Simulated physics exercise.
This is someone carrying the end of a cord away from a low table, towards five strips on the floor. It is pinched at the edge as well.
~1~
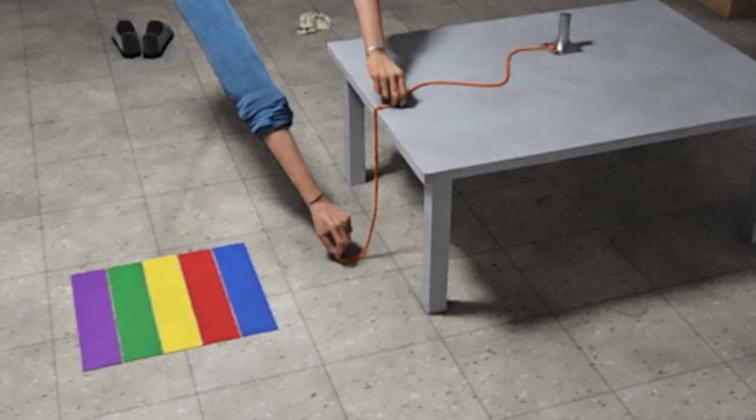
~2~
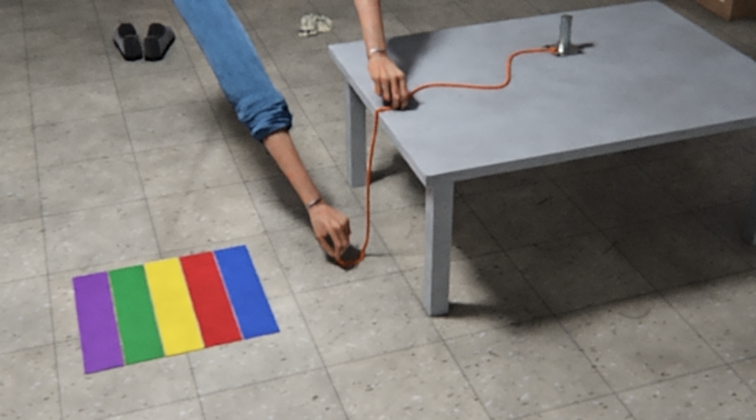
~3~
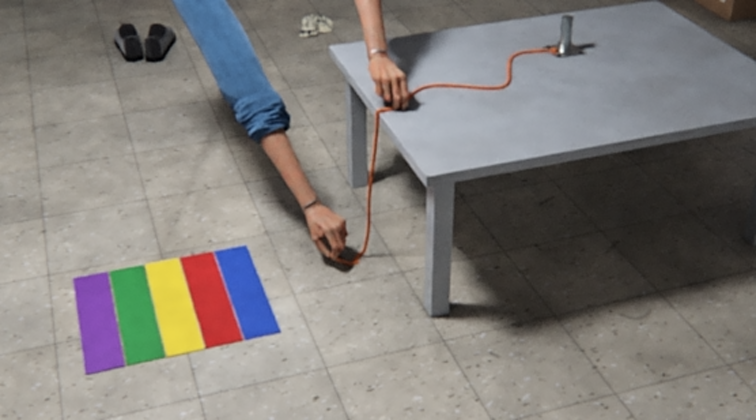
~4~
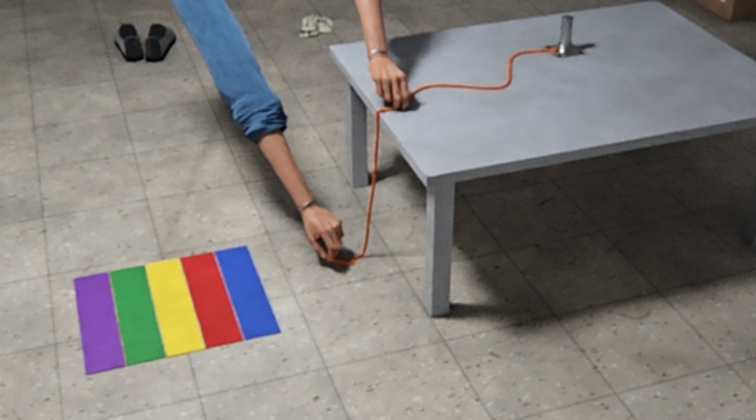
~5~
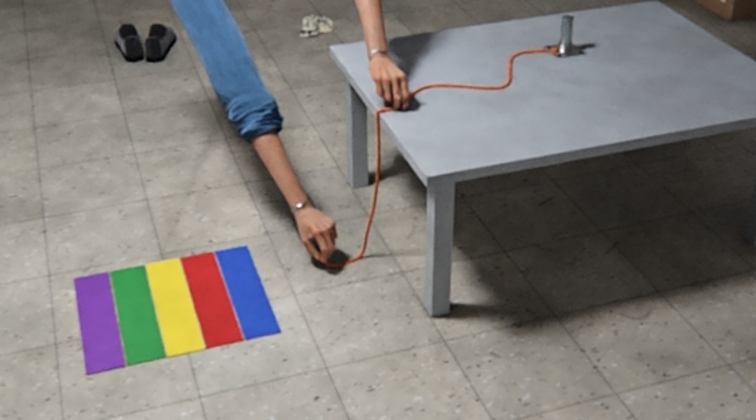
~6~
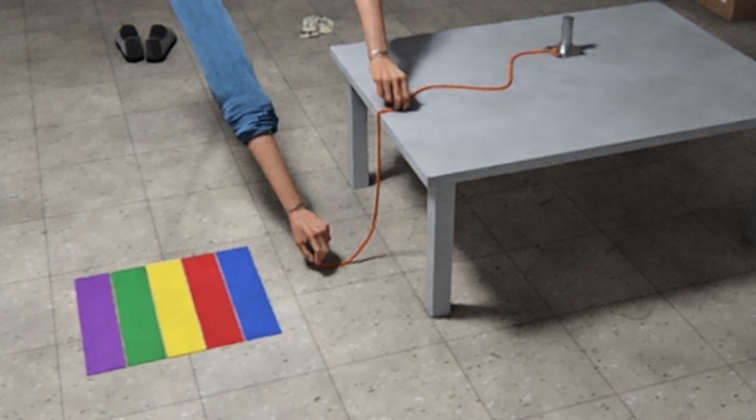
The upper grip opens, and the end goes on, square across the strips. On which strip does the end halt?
Over yellow.
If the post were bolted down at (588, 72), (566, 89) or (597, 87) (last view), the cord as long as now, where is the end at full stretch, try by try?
Near (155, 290), (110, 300) and (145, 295).
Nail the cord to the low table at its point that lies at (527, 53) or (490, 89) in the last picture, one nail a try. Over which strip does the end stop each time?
Try by try: Yellow; red.
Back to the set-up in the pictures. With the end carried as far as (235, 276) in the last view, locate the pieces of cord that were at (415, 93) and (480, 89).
They go to (378, 102) and to (439, 85).
Soon after, end near (235, 276); over blue.
Then, end near (192, 285); over red.
At full stretch, end near (167, 290); over yellow. The end stops over the yellow strip.
